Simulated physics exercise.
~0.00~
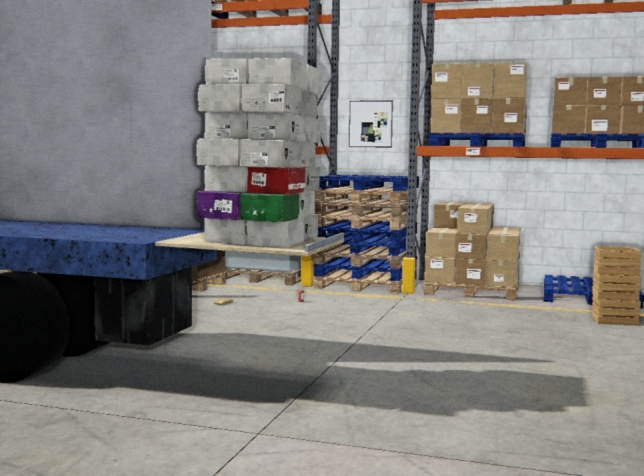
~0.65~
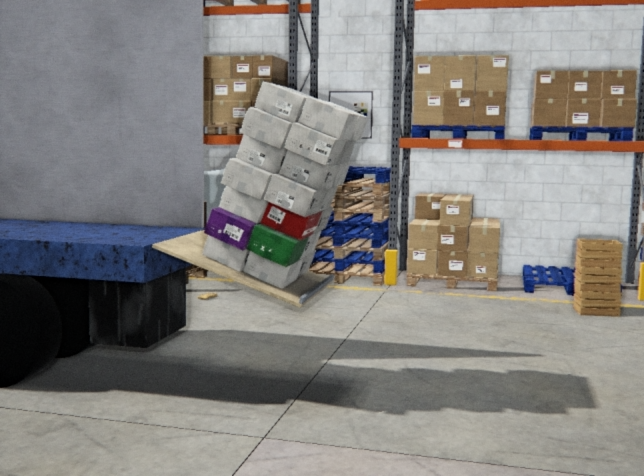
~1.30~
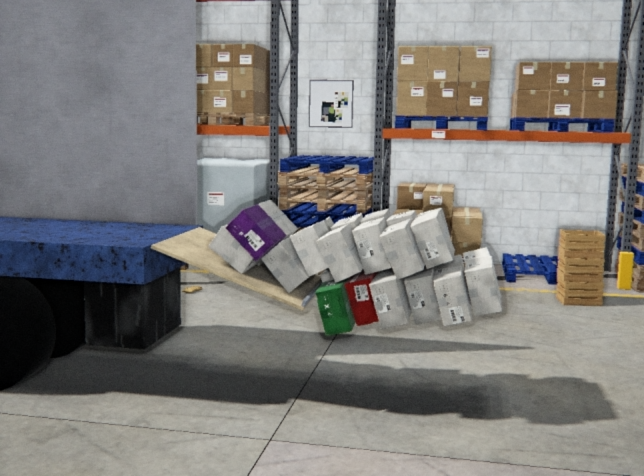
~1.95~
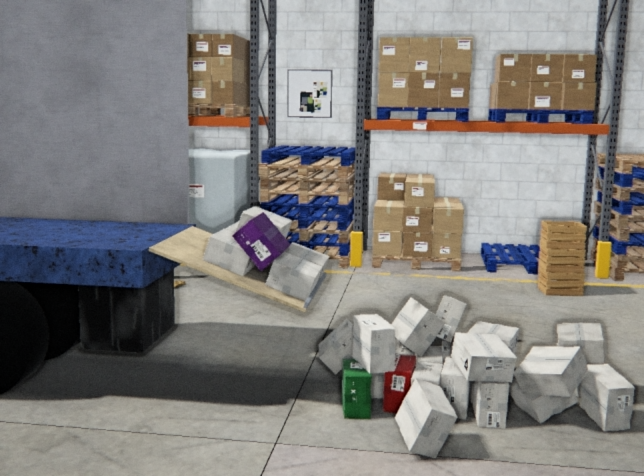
In a warehouse, a platform at the back of a lorry tilted down to the right, and its tall stack of pale boxes leaned and toppled, spilling most onto the floor with the red and green ones, while the purple one stayed aboard, tipped over.
